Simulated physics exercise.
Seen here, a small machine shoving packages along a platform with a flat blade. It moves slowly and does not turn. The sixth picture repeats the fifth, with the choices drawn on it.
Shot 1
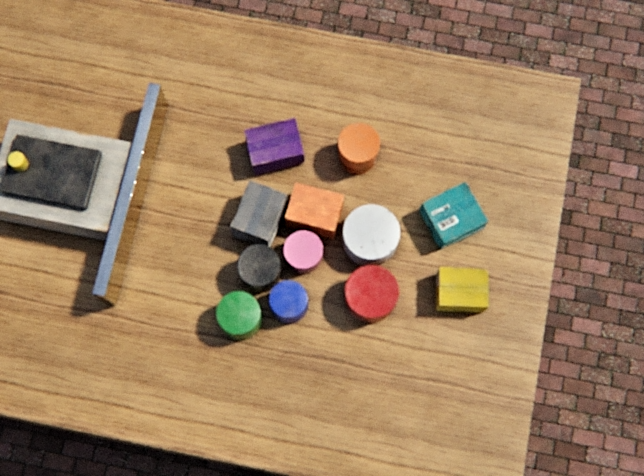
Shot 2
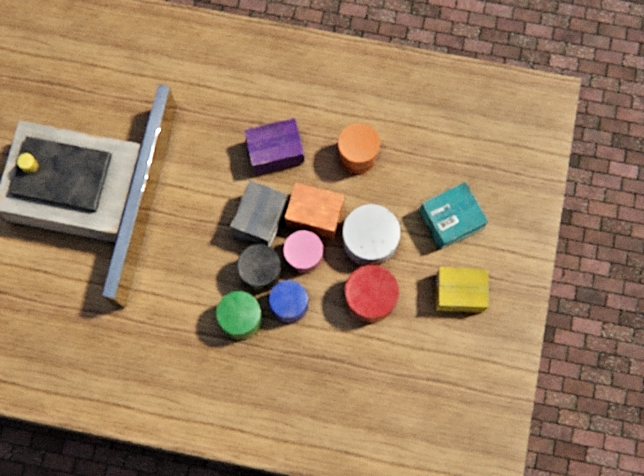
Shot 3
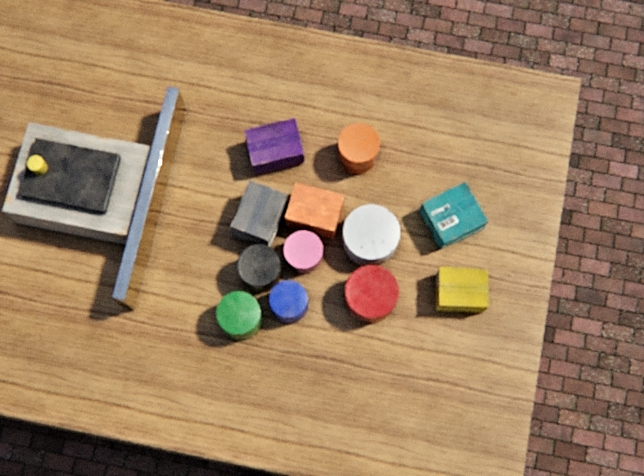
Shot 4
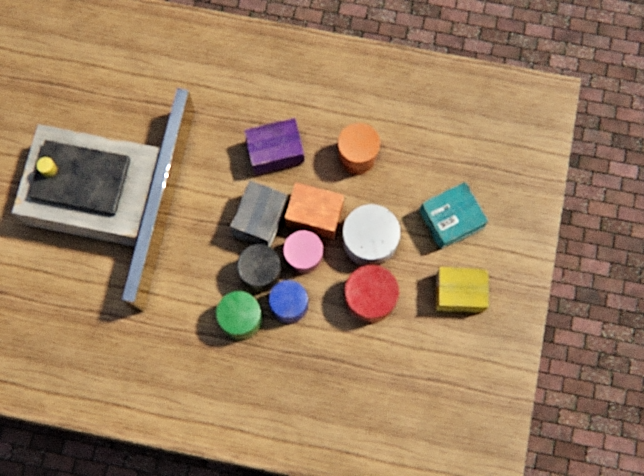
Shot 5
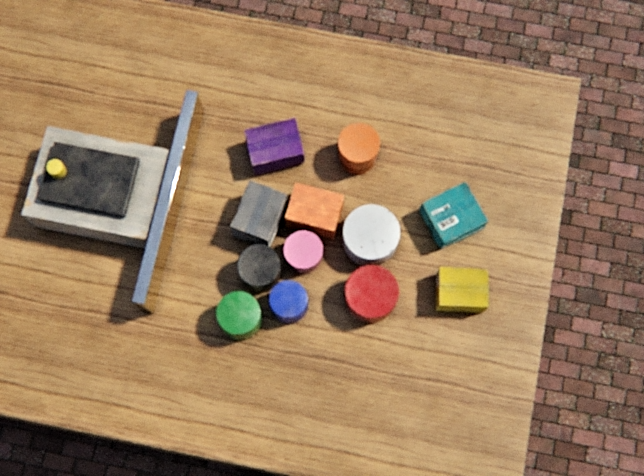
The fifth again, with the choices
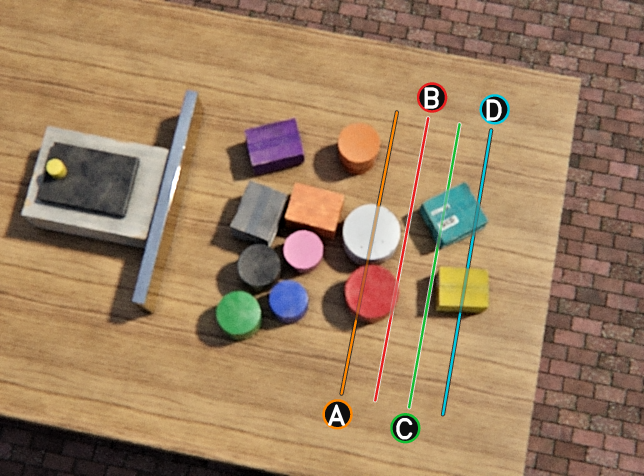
At the start, a small machine with a long flat blade sits at the left of a wooden platform, facing a cluster of colourful pails and parcels. It creeps slowly rightward without turning, narrowing the gap, while the pails and parcels stay still and untouched.
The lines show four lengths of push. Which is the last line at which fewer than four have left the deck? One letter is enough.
Line D.
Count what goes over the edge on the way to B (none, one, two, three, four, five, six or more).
In all, none.
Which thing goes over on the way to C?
The white canister.
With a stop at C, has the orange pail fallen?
By then, no.
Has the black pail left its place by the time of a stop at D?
Yes.
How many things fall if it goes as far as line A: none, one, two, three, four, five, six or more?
In all, none.
On the marked copy, A at (370, 248); B at (403, 254); C at (435, 260); D at (468, 267).
Taking D. A third of the way, robot (203, 201); orange pail (372, 152); green canister (281, 327).
Two thirds of the way, robot (312, 222); white canister (507, 252); yellow parcel (483, 300).
When it is over, robot (397, 239); white canister over the edge; yellow parcel over the edge; two fallen.
As for the rest, A is within the limit but short; B is within the limit but short; C is within the limit but short.
